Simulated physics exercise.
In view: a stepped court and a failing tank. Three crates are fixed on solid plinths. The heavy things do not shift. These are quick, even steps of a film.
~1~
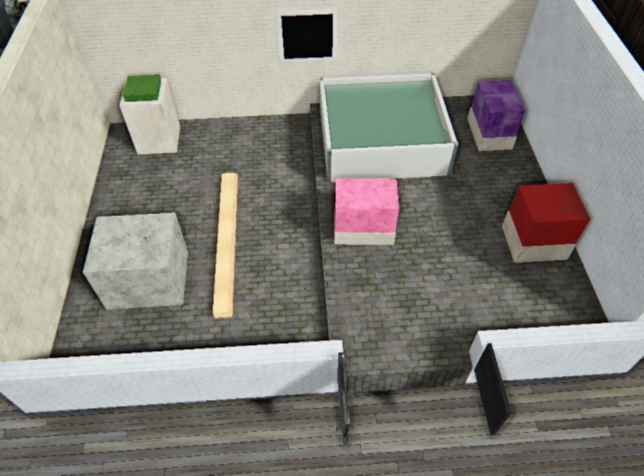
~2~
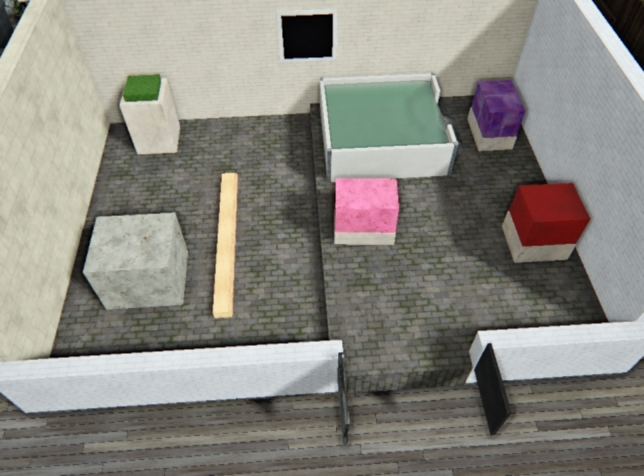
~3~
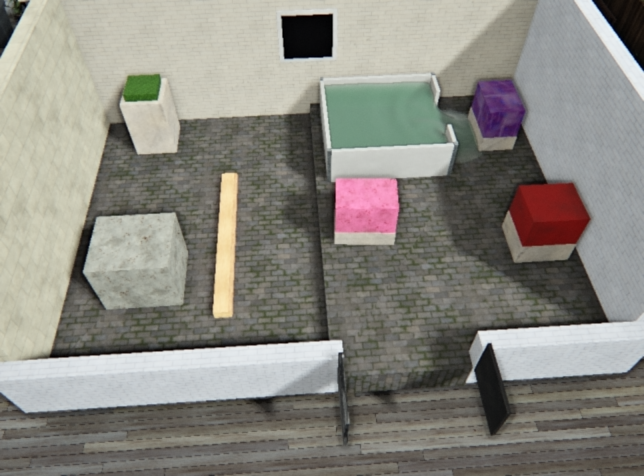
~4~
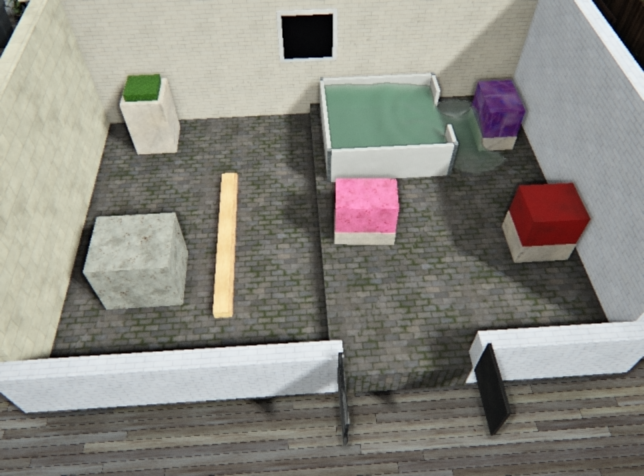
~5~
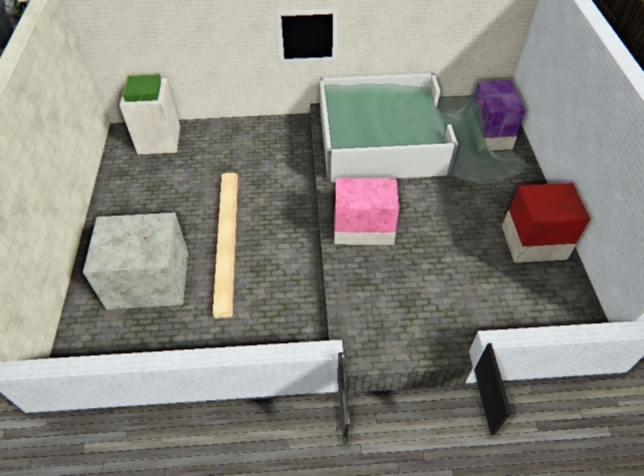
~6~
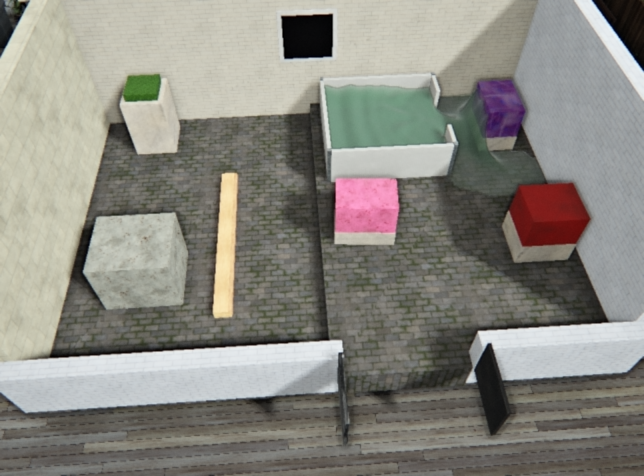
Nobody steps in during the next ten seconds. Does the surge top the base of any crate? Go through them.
In the end: The pink crate stays dry; the purple crate gets wet; the red crate stays dry.
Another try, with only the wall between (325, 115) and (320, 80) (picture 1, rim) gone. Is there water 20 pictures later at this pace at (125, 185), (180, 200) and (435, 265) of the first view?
In that order: Covered, under water, not flooded.
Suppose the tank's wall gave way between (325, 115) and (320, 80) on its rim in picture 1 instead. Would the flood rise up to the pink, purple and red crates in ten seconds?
Then: Pink remains dry; purple keeps dry; red keeps dry.
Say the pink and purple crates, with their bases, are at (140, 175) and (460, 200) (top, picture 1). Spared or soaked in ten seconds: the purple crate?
One by one: The purple one is spared.
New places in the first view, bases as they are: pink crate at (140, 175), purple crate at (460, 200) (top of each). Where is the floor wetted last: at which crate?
Last comes the pink crate.
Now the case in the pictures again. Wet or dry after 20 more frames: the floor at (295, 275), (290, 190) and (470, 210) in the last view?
One after the other: Free of water, clear, covered.
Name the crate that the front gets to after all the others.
I say the pink-painted one.
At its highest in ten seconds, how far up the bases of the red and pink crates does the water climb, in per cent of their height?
In turn 80 and 50 per cent.
A moment on, water covers 15 % of the floor; the pink crate not reached, the purple crate water round its plinth, the red crate water round its plinth.
Next, water covers 25 % of the floor; the pink crate water round its plinth, the purple crate water round its plinth, the red crate water round its plinth.
Then, water covers 35 % of the floor; the pink crate water round its plinth, the purple crate water round its plinth, the red crate water round its plinth.
Later, water covers 60 % of the floor; the pink crate water round its plinth, the purple crate water round its plinth, the red crate water round its plinth.
In the end, water covers 80 % of the floor; the pink crate stayed above the water, the purple crate was topped, the red crate stayed above the water.
